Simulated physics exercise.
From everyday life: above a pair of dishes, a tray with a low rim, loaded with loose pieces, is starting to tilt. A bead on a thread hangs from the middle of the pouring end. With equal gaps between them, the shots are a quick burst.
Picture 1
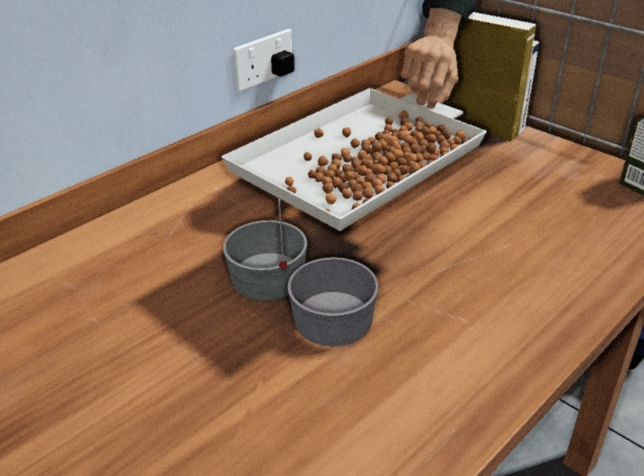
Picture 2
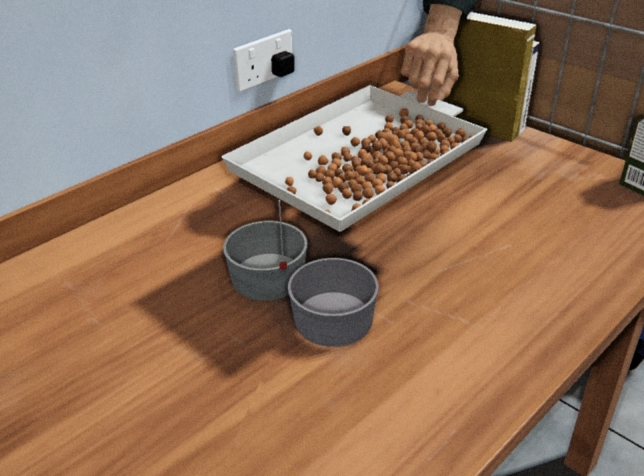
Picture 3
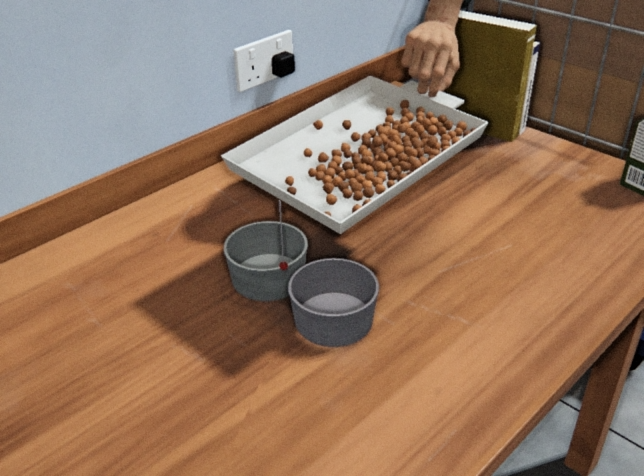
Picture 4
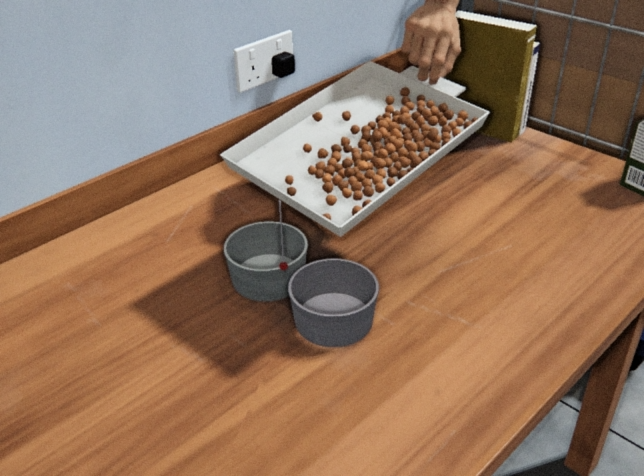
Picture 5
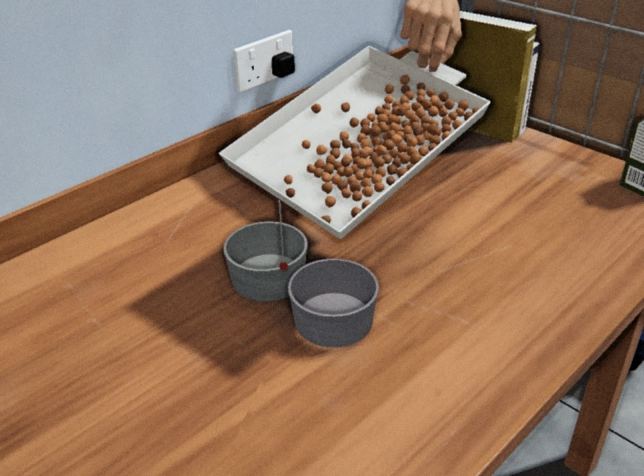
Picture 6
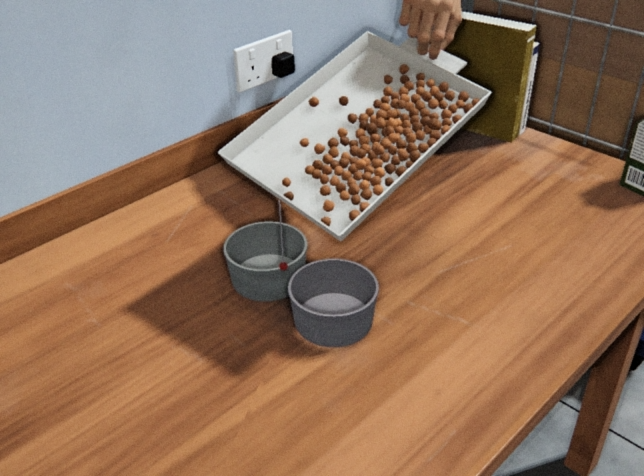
A hand at the far end of a pale tray of hazelnuts slowly raised that end above two grey dishes, and the tray slanted more steeply, its near right corner lowest, as the nuts shifted slightly.
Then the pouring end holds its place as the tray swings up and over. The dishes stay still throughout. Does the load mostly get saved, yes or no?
No, less than half is saved.
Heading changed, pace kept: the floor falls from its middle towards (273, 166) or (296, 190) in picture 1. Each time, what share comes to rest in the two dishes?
Well, 50 percent for one and then 0 percent for the other.
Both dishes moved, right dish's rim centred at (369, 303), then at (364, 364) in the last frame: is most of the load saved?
In order, they'd catch a minor share, and next a major share.
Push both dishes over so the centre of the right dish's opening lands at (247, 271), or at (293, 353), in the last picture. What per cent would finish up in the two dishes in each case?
The first try yields 0% and the second yields 20%.
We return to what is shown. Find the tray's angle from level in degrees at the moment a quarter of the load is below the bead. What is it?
The tilt then is about 85°.
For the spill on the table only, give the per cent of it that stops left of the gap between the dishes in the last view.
Estimate: About 50 per cent.
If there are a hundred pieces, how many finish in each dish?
The left dish holds 0 % and the right dish holds 20 %.
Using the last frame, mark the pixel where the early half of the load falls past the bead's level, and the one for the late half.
Around (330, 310) first; around (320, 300) second.
Soon, tray tipped steeply; nearly all on the tray; a stray few outside both; a small part in the air.
A while on, tray tipped past a quarter turn; a small part on the tray; a small part in the right dish; about two thirds outside both; a small part in the air.
Towards the end, tray tipped past a quarter turn; about a quarter in the right dish; most outside both.
Finally, tray tipped past a quarter turn; about a quarter in the right dish; none in the left dish; most outside both.
